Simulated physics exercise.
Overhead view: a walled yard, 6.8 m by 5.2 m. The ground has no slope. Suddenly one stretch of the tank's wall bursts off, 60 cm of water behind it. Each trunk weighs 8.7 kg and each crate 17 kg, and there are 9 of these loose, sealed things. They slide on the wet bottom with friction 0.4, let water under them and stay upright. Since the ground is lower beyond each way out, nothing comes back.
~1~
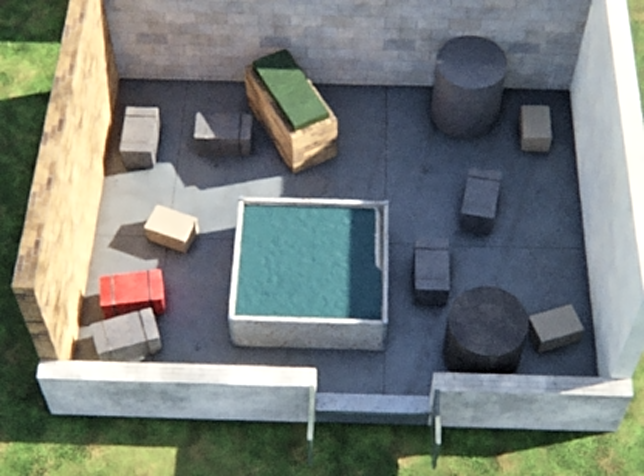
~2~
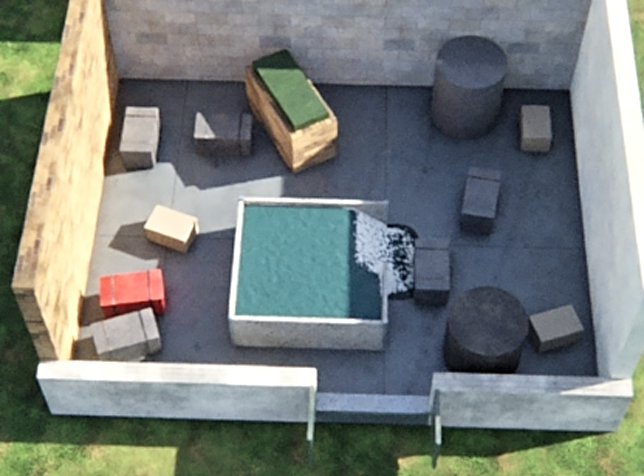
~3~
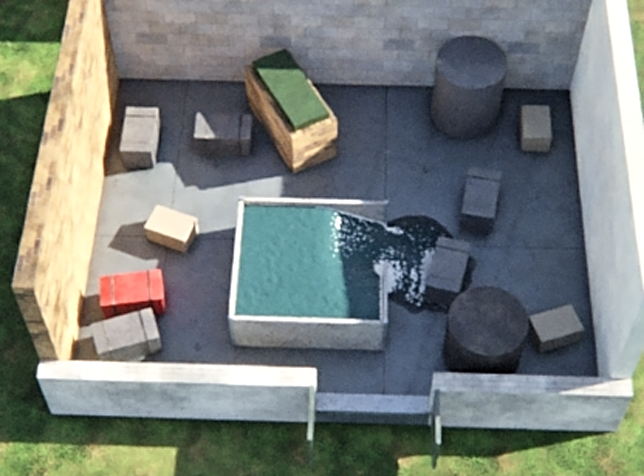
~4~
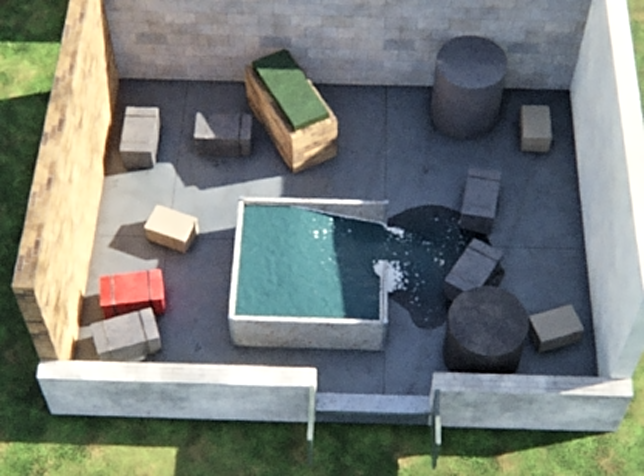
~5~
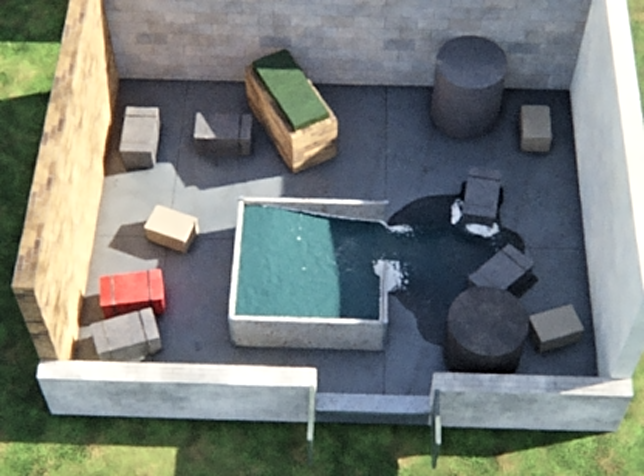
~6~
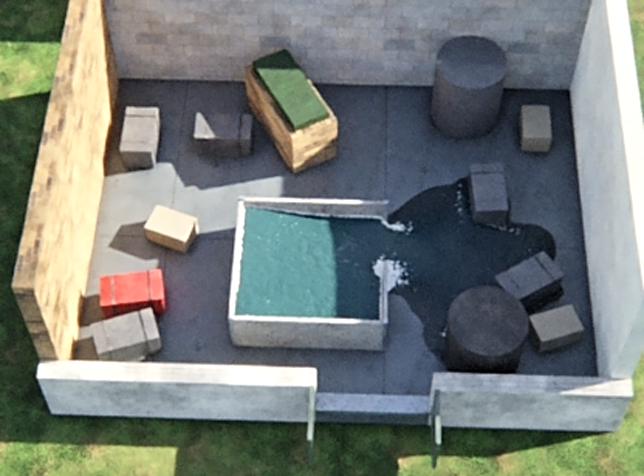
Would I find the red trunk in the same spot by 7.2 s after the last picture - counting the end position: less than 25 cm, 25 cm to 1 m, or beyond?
Its move will be negligible.
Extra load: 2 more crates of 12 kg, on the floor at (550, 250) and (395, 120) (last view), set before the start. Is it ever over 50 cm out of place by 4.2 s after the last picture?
So that's across the line and then behind the line.
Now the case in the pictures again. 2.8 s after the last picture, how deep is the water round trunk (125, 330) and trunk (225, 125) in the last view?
0 and 0 cm.
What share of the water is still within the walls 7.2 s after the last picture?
Around 98 per cent of the water is still in there.
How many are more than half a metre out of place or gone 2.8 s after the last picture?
By my tally, 4.
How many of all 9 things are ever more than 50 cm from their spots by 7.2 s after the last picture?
All told, that gives 4.
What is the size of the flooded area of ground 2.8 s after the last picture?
Somewhere around 16 m2, roughly.
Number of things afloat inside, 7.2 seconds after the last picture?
The count is 3.
Then, 0.9 s after the last picture the red trunk is near (131, 287), 0.0 m from its start, aground; 0 of 9 are out; 2 afloat.
Then, 2.8 s after the last picture the red trunk is near (131, 287), 0.0 m from its start, aground; 0 of 9 are out; 4 afloat.
Then, 4.8 s after the last picture the red trunk is near (131, 287), 0.0 m from its start, aground; 0 of 9 are out; 4 afloat.
Then, 7.2 s after the last picture the red trunk is near (131, 287), 0.0 m from its start, aground; 0 of 9 are out; 3 afloat.
